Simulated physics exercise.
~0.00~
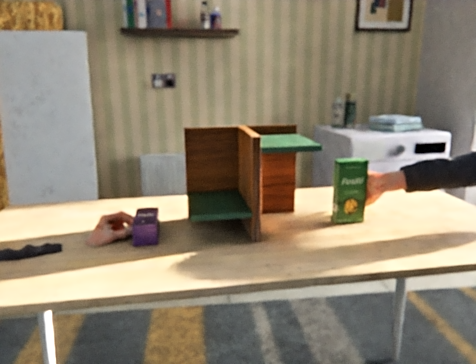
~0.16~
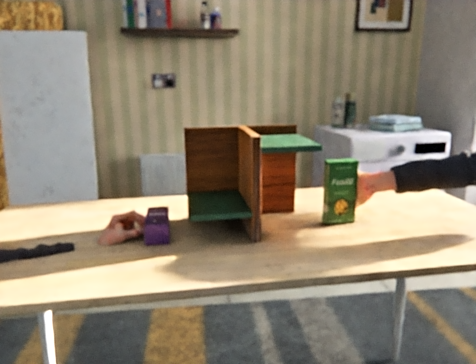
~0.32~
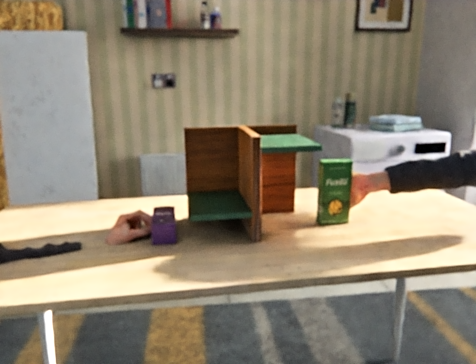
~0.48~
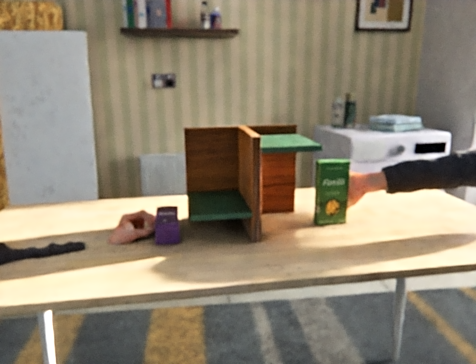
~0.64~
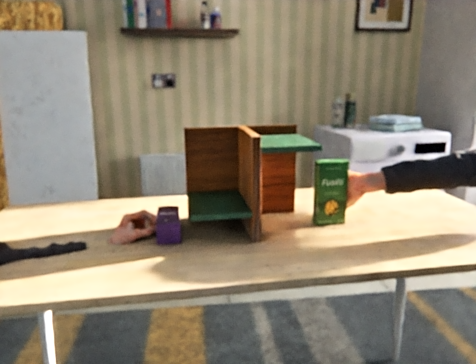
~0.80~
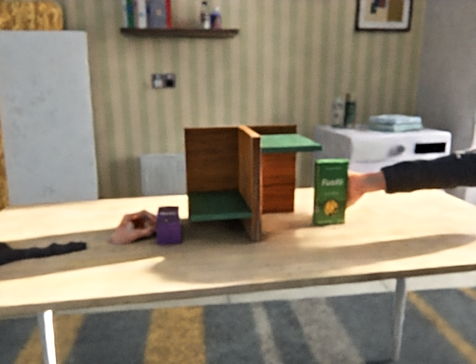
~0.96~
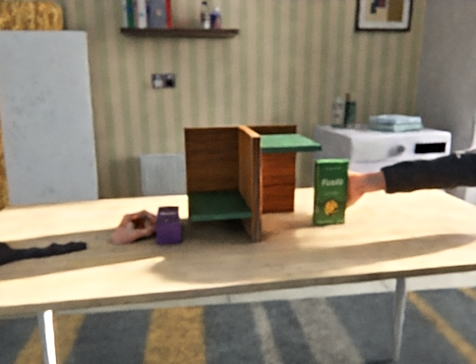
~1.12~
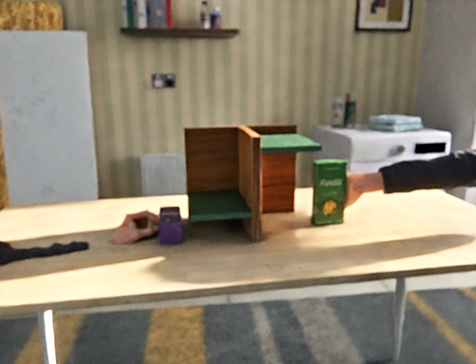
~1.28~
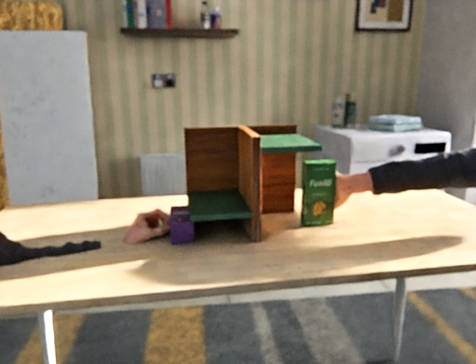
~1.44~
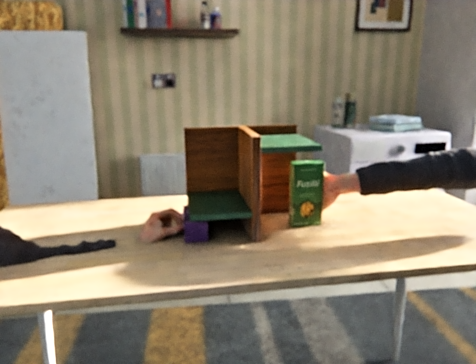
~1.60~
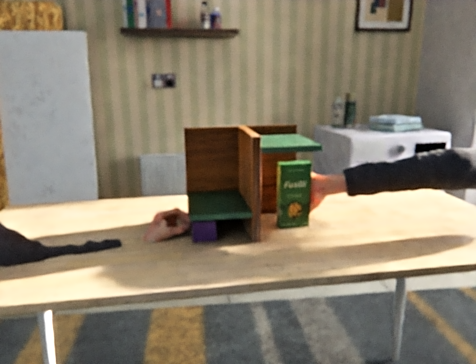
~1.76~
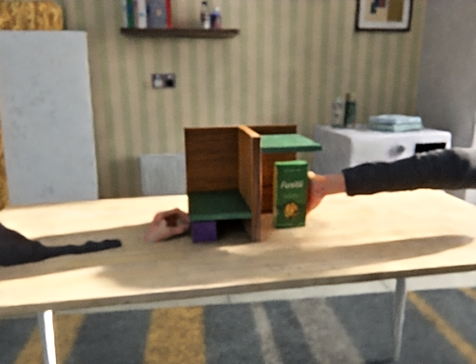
Two hands slide a purple carton and a green packet inward under the stand's shelves.
